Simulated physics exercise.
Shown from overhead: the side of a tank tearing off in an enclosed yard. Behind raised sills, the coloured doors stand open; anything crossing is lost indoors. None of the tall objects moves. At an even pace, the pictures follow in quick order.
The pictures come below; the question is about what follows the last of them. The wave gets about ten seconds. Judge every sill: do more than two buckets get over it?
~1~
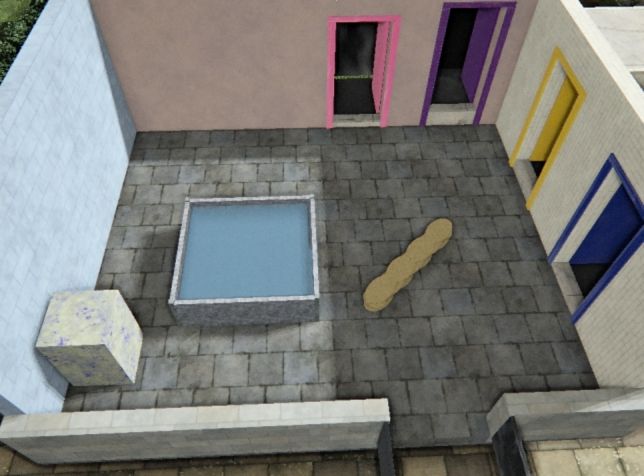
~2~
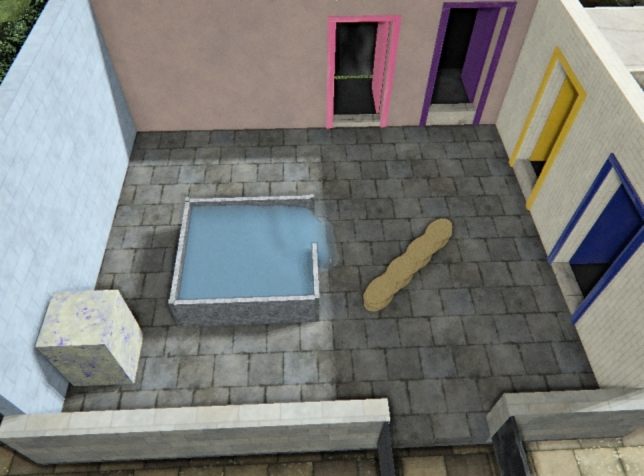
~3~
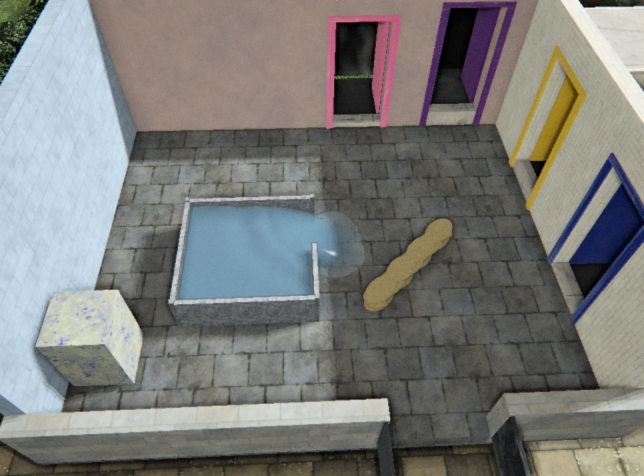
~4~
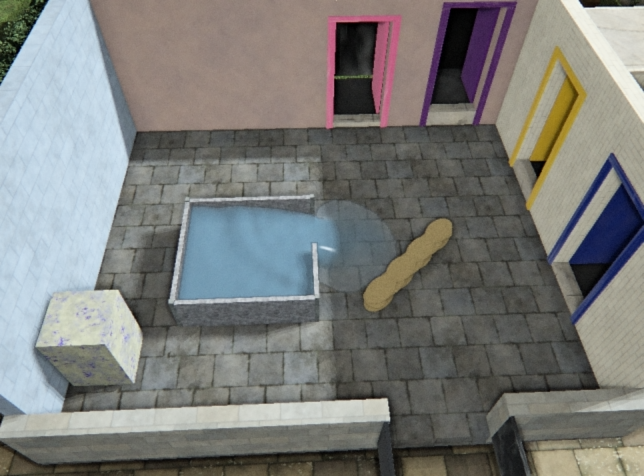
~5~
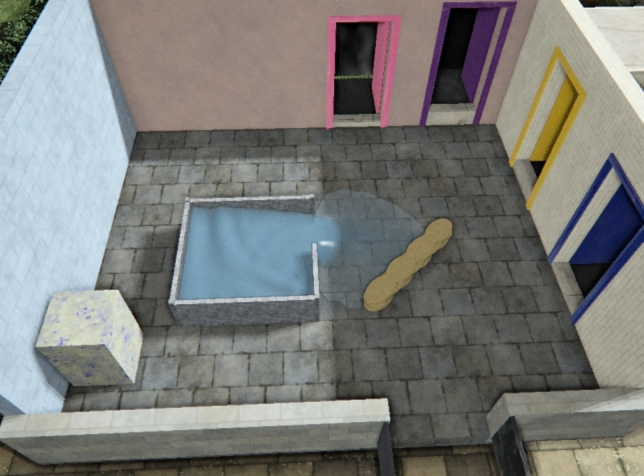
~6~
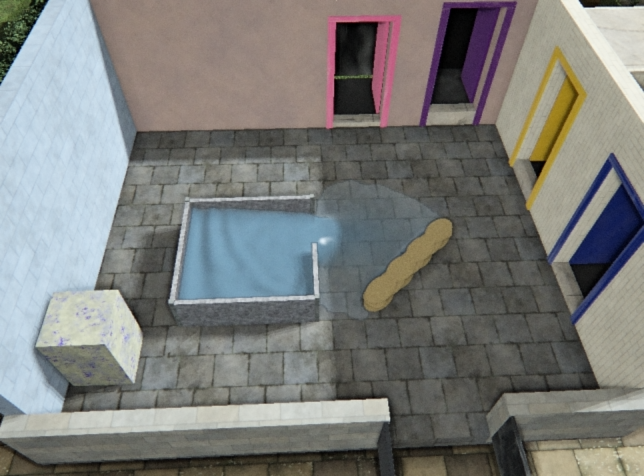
Verdict: Purple door - two or fewer get over; pink door - two or fewer get over; yellow door - two or fewer get over; blue door - two or fewer get over.
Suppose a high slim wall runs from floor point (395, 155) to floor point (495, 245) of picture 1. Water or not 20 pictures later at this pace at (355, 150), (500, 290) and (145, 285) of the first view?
Results in order: Swamped / swamped / bone-dry.
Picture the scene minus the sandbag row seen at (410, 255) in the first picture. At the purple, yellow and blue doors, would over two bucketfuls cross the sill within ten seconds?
Then: The purple one lets less in; the yellow one lets less in; the blue one takes more.
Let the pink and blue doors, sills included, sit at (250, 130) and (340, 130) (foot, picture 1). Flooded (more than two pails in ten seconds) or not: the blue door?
As it turns out, the blue one stays within bounds.
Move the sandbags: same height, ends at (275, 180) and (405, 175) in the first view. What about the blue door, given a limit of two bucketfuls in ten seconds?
The way I see it, blue breaks the bound.
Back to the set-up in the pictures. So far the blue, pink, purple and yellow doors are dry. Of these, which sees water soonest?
Call: The yellow-painted one.
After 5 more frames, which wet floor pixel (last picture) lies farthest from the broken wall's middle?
Somewhere near (517, 189).
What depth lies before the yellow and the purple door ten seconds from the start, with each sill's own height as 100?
Close to 40 per cent for the first one and close to 30 per cent for the second.
A moment on, water covers 15 % of the floor; the purple door not reached, the pink door not reached, the yellow door not reached, the blue door not reached.
Next, water covers 25 % of the floor; the purple door wet at the sill, nothing in, the pink door wet at the sill, nothing in, the yellow door wet at the sill, nothing in, the blue door not reached.
Then, water covers 30 % of the floor; the purple door wet at the sill, nothing in, the pink door wet at the sill, nothing in, the yellow door wet at the sill, nothing in, the blue door wet at the sill, nothing in.
Later, water covers 60 % of the floor; the purple door wet at the sill, nothing in, the pink door wet at the sill, nothing in, the yellow door wet at the sill, nothing in, the blue door wet at the sill, nothing in.
In the end, water covers 85 % of the floor; the purple door wet at the sill, nothing in, the pink door wet at the sill, nothing in, the yellow door wet at the sill, nothing in, the blue door wet at the sill, nothing in.
